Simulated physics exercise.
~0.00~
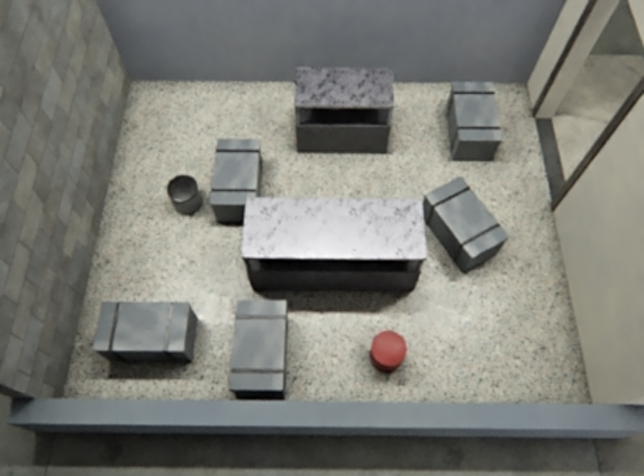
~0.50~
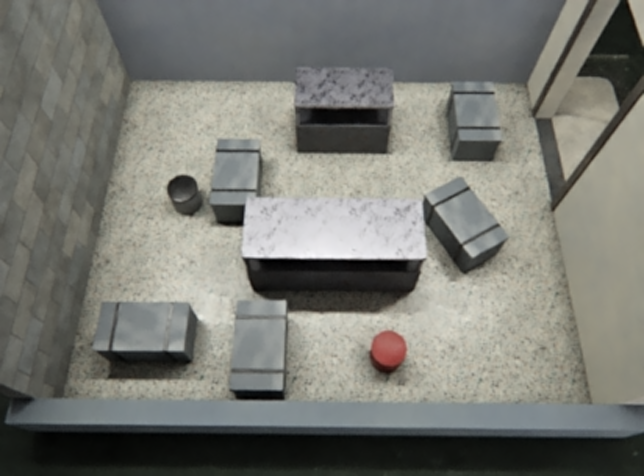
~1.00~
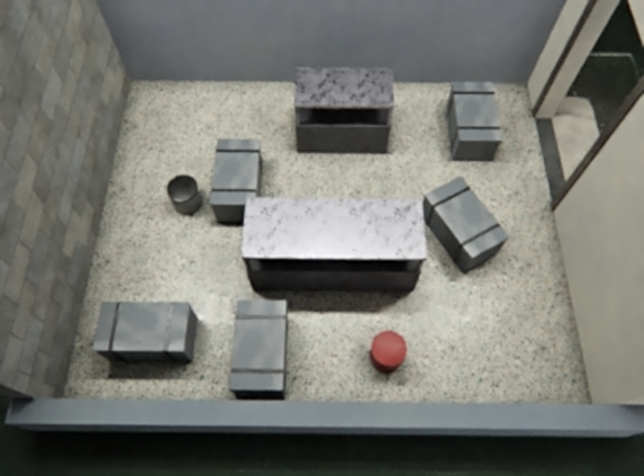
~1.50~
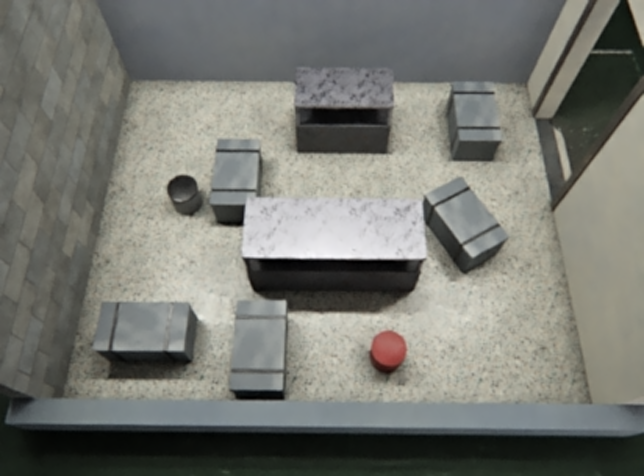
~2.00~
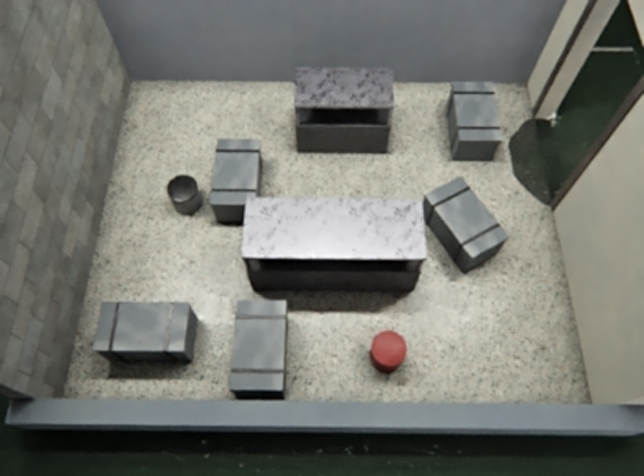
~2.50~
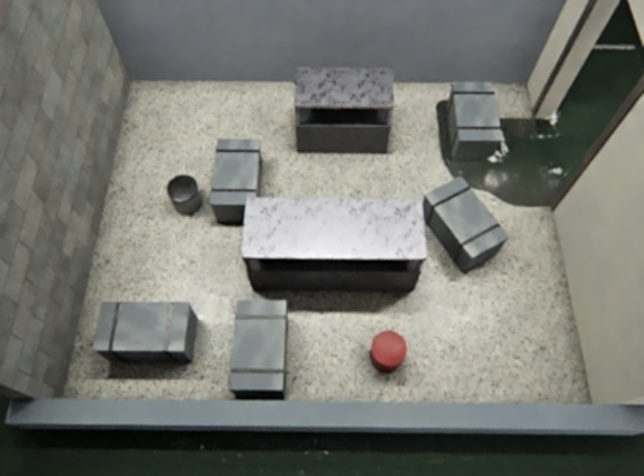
A long counter with a pale marbled top stands in the middle of a speckled-floored office, seen from high above, with a smaller, darker-topped counter behind it. Six grey trunks sit around them, with a dark pail at left and a red pail near the front. Dark water gathers outside, then enters through the right-hand doorway and spreads around the nearest trunk, while the furnishings and camera stay still.
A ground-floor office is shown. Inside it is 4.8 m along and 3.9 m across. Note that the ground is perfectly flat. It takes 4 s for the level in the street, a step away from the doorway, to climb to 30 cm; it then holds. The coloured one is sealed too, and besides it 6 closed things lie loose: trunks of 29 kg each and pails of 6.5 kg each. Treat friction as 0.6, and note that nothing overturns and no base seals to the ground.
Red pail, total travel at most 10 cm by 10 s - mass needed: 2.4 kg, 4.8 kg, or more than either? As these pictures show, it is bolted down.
It is going to need the bigger figure.
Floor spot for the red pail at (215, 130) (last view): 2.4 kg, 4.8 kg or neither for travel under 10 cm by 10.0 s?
Looking at the loads, neither keeps it.
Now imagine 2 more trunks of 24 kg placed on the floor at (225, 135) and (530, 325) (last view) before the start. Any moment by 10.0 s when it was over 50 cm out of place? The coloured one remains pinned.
Well, beyond half a metre and then below half a metre.
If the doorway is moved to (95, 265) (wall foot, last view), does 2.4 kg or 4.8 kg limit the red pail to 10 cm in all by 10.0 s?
Note: Neither mass keeps it.
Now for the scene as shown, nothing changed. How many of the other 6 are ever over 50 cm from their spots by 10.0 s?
5.
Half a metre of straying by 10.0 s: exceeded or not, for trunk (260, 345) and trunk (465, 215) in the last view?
First below the mark, then above the mark.
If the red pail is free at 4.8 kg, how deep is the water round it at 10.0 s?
Close to 5 cm deep.
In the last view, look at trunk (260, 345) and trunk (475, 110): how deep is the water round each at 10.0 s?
Depth approx. 10 cm / 17 cm.
After 3.5 s the red pail would be 0 cm from its start with 2.4 kg and 0 cm from its start with 4.8 kg; 0 cm of water round it then.
After 4.5 s the red pail would be 0 cm from its start with 2.4 kg and 0 cm from its start with 4.8 kg; 0 cm of water round it then.
After 7.0 s the red pail would be 0 cm from its start with 2.4 kg and 0 cm from its start with 4.8 kg; 1 cm of water round it then.
After 10.0 s the red pail would be 22 cm from its start with 2.4 kg and 2 cm from its start with 4.8 kg; 5 cm of water round it then.
